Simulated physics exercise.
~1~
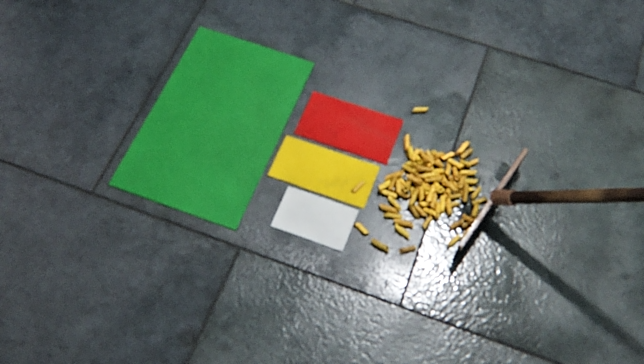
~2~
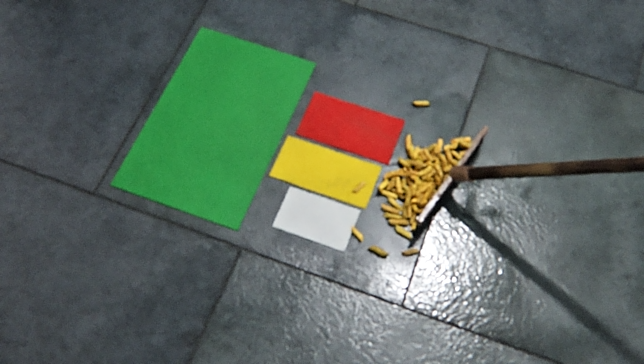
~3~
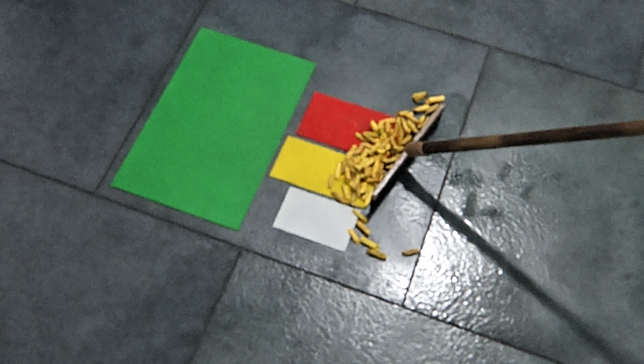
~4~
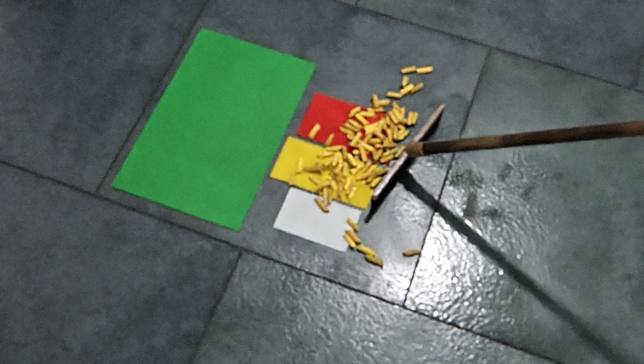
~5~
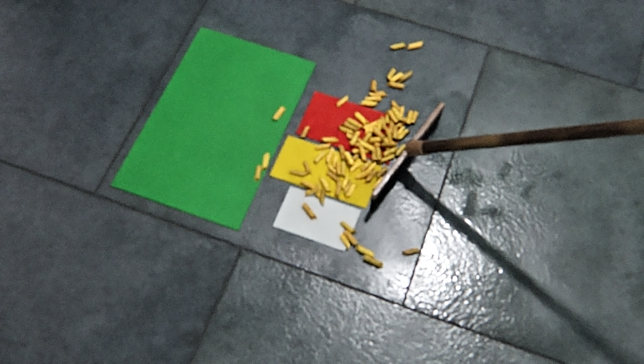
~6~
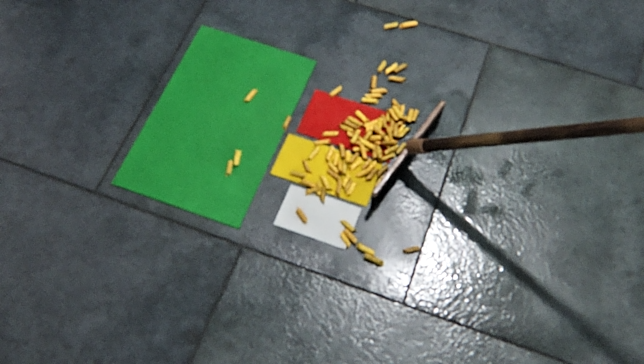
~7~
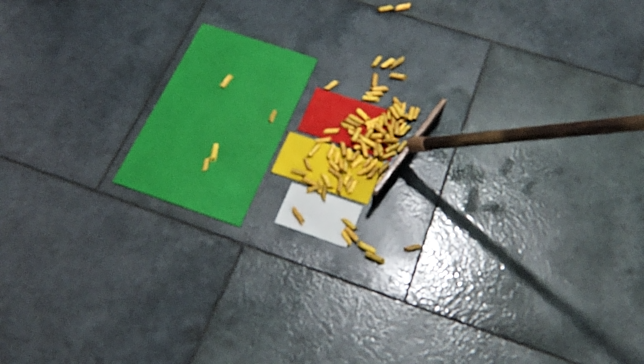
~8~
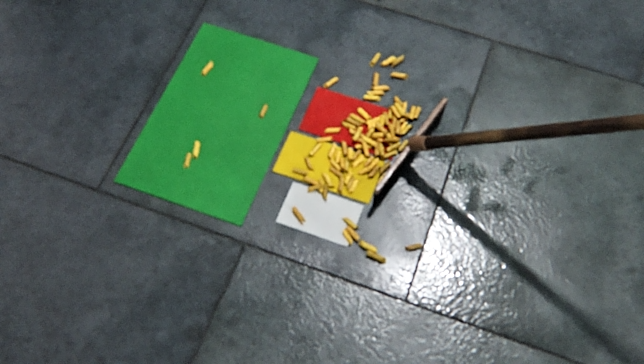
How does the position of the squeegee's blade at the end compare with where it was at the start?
At the end the blade is farther left and somewhat higher up than at the start, resting right beside the red and yellow sheets instead of out on the tiles to the right of the heap.
